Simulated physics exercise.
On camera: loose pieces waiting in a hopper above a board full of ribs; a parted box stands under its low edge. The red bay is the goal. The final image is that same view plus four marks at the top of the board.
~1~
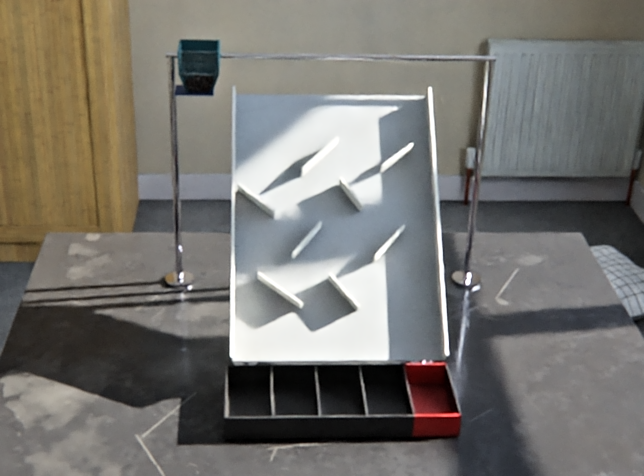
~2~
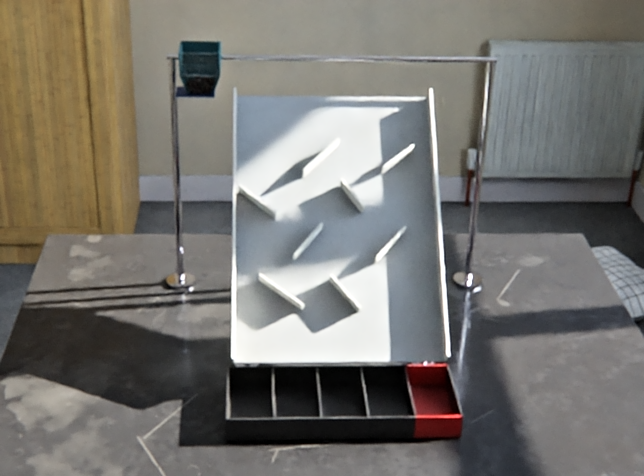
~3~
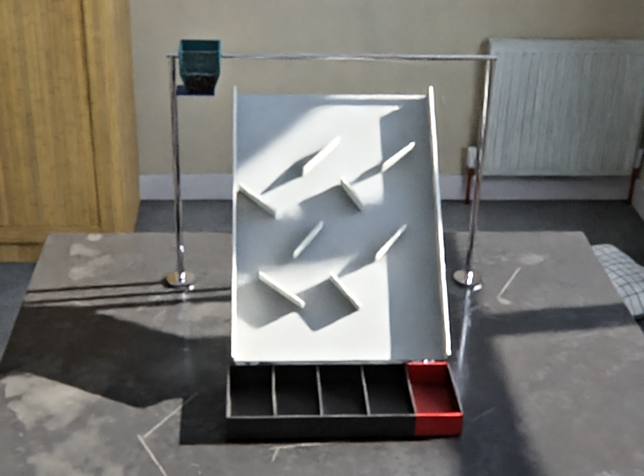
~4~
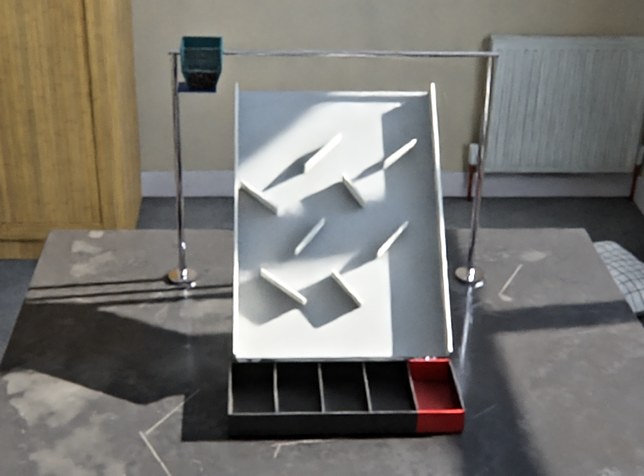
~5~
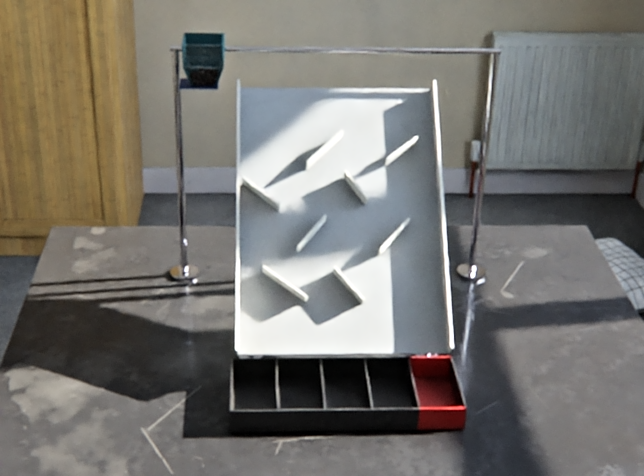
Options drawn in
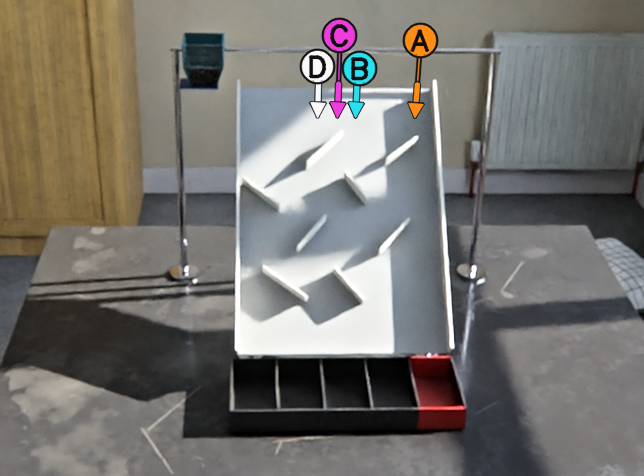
Nothing moves but the view, which shifts slightly around a ribbed board above a parted box.
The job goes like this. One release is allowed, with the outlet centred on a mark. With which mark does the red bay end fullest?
I would pick mark A.
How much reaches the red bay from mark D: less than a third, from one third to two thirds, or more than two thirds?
Mark D gives less than a third.
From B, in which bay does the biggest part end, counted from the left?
The fourth.
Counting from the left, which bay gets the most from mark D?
It is the third one.
On the marked copy, mark A meets the board at (415, 112); mark B meets the board at (355, 112); mark C meets the board at (337, 112); mark D meets the board at (317, 111).
With A, roughly a third in the red bay, roughly a third in other bays, roughly a quarter outside the box.
With B, about a tenth in the red bay, the larger part in other bays, about a tenth outside the box.
With C, about a tenth in the red bay, the larger part in other bays, about a tenth outside the box.
With D, not one piece in the red bay, the larger part in other bays, about a tenth outside the box.
